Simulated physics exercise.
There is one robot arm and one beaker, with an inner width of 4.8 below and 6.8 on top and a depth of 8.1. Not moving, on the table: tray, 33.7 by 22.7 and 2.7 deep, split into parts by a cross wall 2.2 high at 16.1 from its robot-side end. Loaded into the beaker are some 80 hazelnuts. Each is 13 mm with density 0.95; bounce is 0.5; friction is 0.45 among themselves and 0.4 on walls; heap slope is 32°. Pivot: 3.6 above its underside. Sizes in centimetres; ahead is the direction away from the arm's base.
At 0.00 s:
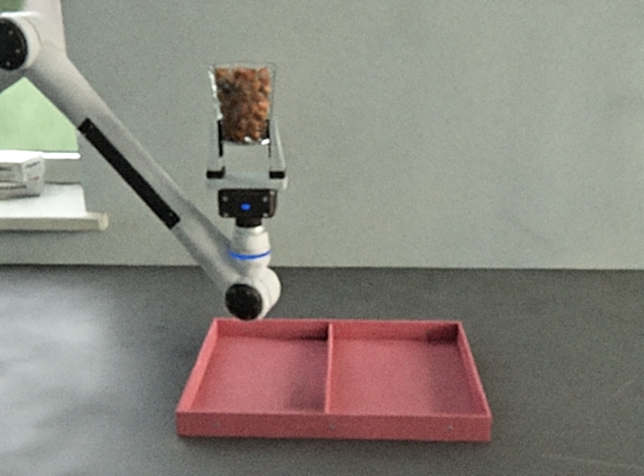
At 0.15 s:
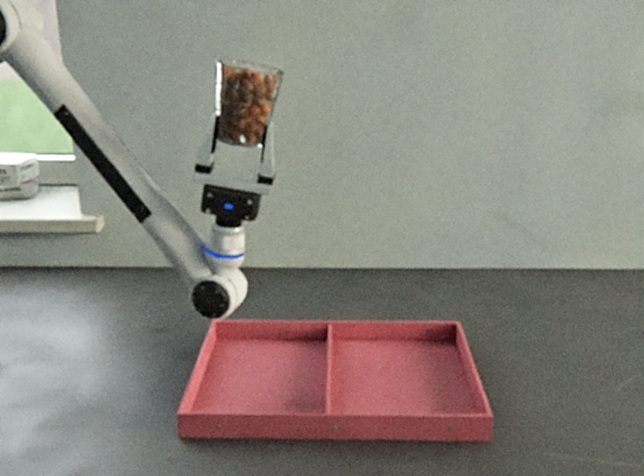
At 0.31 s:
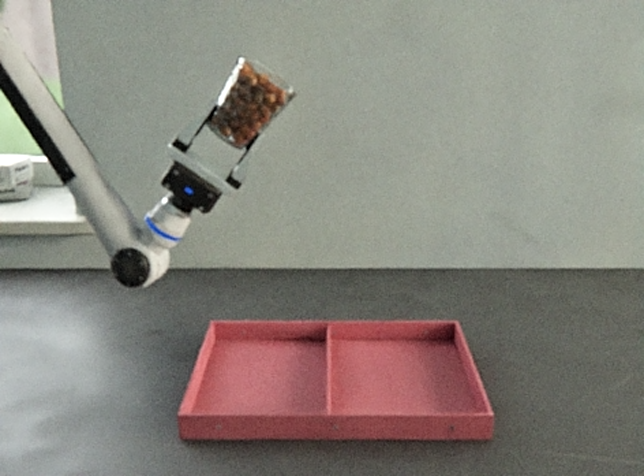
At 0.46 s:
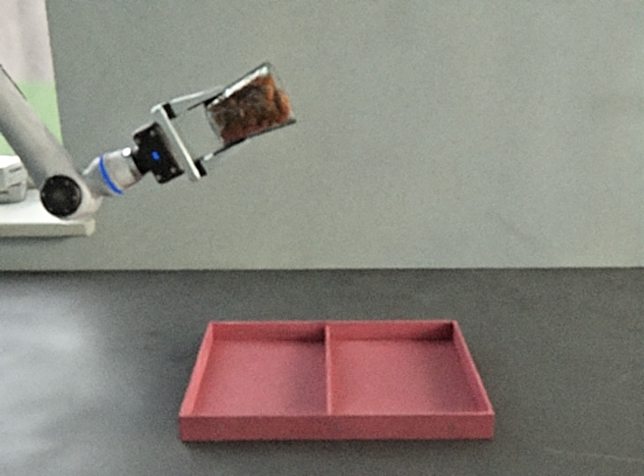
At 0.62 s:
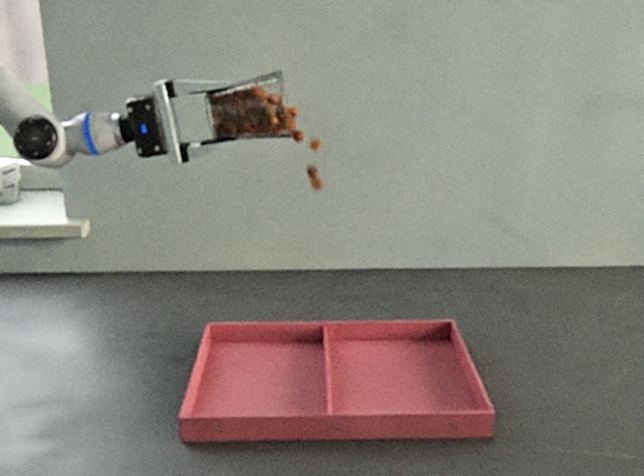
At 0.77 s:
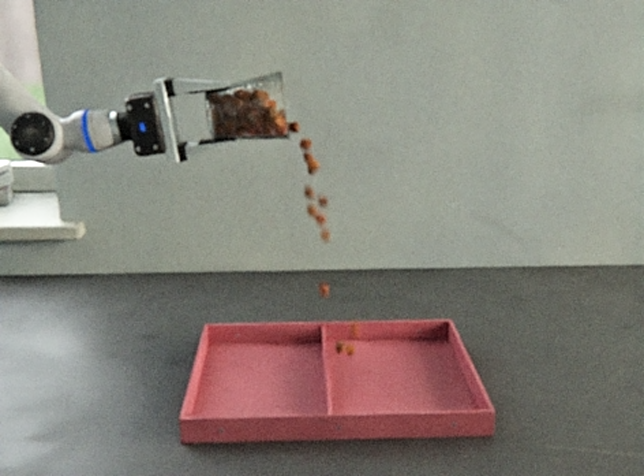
A robot arm tilted a clear beaker of hazelnuts steadily to the right until it lay almost sideways, and nuts tumbled over its lip, a few reaching the right-hand part of the red tray below.
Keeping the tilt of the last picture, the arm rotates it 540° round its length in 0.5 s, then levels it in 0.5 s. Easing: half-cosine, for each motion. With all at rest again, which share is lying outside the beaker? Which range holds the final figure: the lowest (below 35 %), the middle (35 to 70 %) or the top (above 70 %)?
It sits in the middle range, 35 to 70 %.
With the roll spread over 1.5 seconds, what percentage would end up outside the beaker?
It would come to close to 70 per cent.
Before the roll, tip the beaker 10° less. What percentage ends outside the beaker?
Roughly 20 per cent.
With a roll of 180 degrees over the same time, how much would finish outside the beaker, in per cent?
45 %.
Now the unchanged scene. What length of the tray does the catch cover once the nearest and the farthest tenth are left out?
About 14 cm.
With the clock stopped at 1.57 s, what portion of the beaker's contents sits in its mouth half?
It comes to around 50 per cent, more or less.
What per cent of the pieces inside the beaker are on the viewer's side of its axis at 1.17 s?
Front-half share of contents: Approx. 35 per cent.
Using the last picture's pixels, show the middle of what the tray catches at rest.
Roughly pixel (382, 369).
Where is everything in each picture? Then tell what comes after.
The first picture shows the beaker middle at (244, 105), upright; upper third of the load around (242, 84), from x 220 to 265, top at y 75; 85 in the beaker.
The second picture shows the beaker middle at (245, 106), tipped 10°; upper third of the load around (246, 84), from x 225 to 270, top at y 70.
The third picture shows the beaker middle at (247, 107), tipped 36°; upper third of the load around (251, 87), from x 220 to 280, top at y 70.
The fourth picture shows the beaker middle at (248, 109), tipped 65°; upper third of the load around (254, 94), from x 215 to 285, top at y 80.
The fifth picture shows the beaker middle at (247, 110), tipped 82°; upper third of the load around (248, 101), from x 215 to 315, top at y 90; 82 in the beaker, 3 in flight or on a rim.
The sixth picture shows the beaker middle at (246, 111), tipped 83°; upper third of the load around (243, 104), from x 215 to 355, top at y 95; 72 in the beaker, 3 in the far-side part, 10 in flight or on a rim.
After 1.17 s, tipped 83°, highest piece 37 above the table; 59 in the beaker, 13 in the far-side part, 1 in the robot-side part, 12 in flight or on a rim.
After 1.57 s, tipped 29°, highest piece 37 above the table; 46 in the beaker, 26 in the far-side part, 3 on the table or floor, 2 in the robot-side part, 8 in flight or on a rim.
After 1.97 s, upright, highest piece 37 above the table; 46 in the beaker, 32 in the far-side part, 5 on the table or floor, 2 in the robot-side part.
After 2.67 s, upright, highest piece 37 above the table; 46 in the beaker, 32 in the far-side part, 5 on the table or floor, 2 in the robot-side part.
In the end, 46 in the beaker, 32 in the far-side part, 5 on the table or floor, 2 in the robot-side part. That is 46 % outside the beaker.
